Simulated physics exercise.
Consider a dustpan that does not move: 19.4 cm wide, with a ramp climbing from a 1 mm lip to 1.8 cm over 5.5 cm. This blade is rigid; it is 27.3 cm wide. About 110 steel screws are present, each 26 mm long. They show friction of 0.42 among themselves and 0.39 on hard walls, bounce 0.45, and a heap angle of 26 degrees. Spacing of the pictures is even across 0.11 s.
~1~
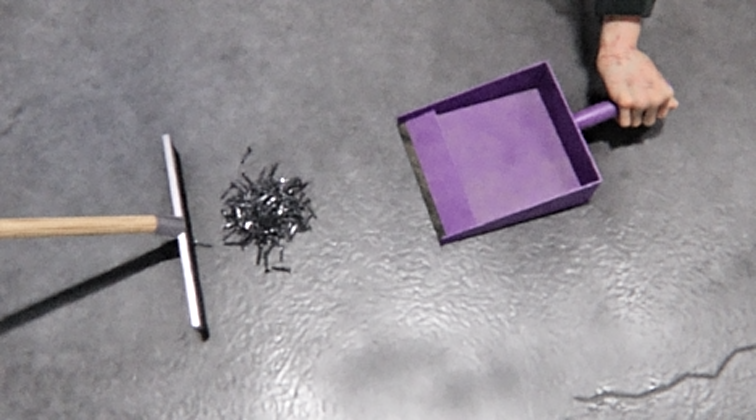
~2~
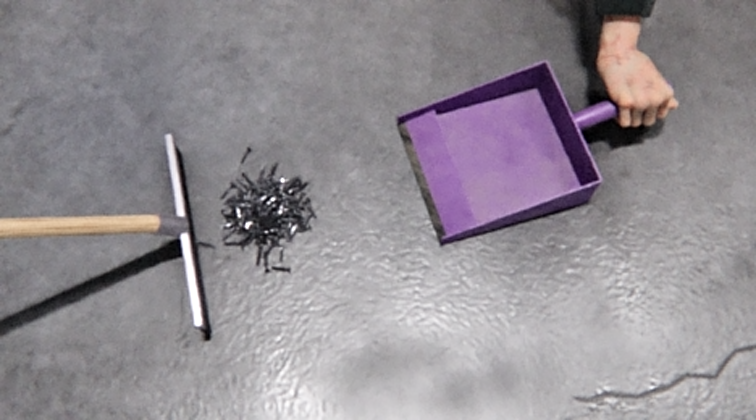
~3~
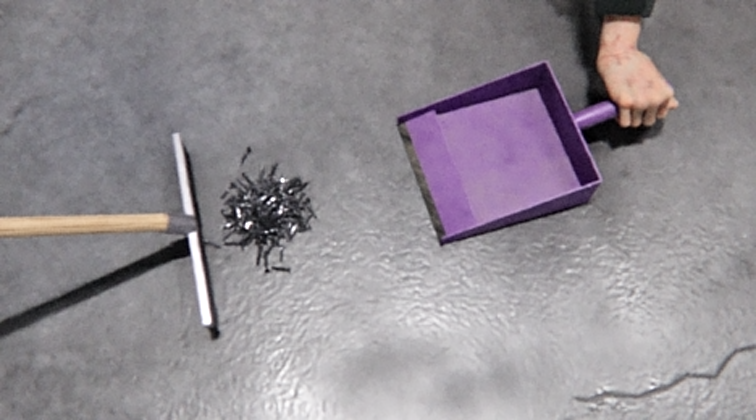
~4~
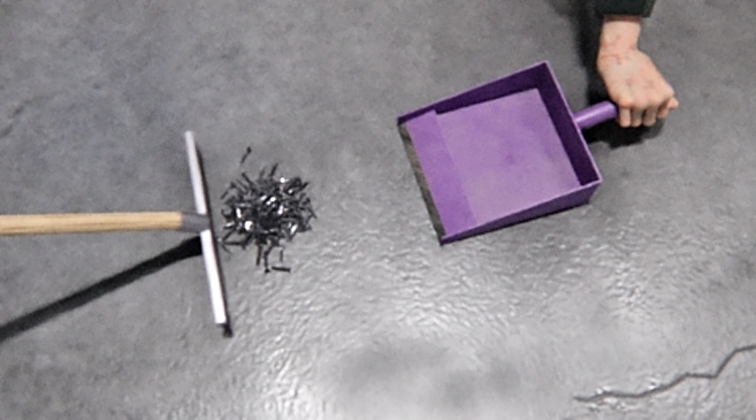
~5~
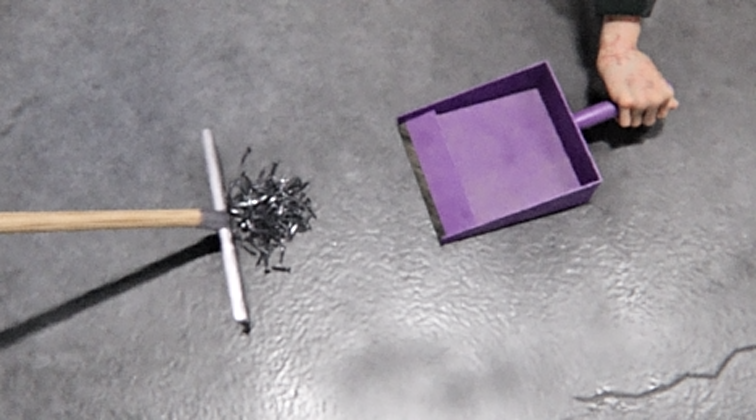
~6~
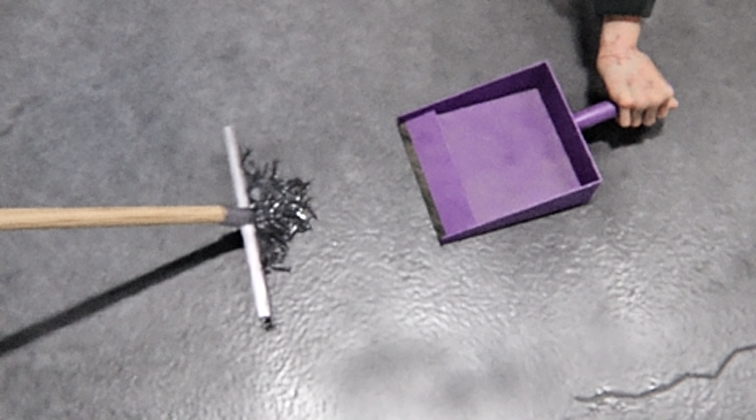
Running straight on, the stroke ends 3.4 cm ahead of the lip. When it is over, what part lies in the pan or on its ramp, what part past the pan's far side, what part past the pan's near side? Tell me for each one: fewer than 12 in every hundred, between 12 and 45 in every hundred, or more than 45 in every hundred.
Pan - more than 45 in every hundred; far side - fewer than 12 in every hundred; near side - fewer than 12 in every hundred.
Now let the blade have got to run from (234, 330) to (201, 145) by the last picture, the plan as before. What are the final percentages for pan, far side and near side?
Split: Pan = 25, far = 5, near = 20.
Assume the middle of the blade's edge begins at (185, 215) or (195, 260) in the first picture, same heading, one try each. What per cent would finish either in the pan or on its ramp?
The two tries give about 65 % and about 65 %.
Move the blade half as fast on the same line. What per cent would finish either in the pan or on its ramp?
Share: About 25 %.
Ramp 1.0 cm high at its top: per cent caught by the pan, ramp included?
About 80 %.
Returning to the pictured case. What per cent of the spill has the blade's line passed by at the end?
Roughly 0 per cent of it.
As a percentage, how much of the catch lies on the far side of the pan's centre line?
Around 50 in a hundred.
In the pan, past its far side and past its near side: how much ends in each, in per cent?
Pan 65; far side 5; near side 5.
Then, 0.10 s after the last picture, middle of the blade 12 cm from the lip; 0 % over the lip, far side 5 %, near side 0 %.
Then, 0.16 s after the last picture, middle of the blade 6 cm from the lip; 0 % over the lip, far side 5 %, near side 5 %.
Then, 0.36 s after the last picture, middle of the blade 4 cm from the lip; 75 % over the lip, far side 5 %, near side 5 %.
In the end, pan 65 %, far side 5 %, near side 5 %, in front of the lip or behind the blade 25 %.
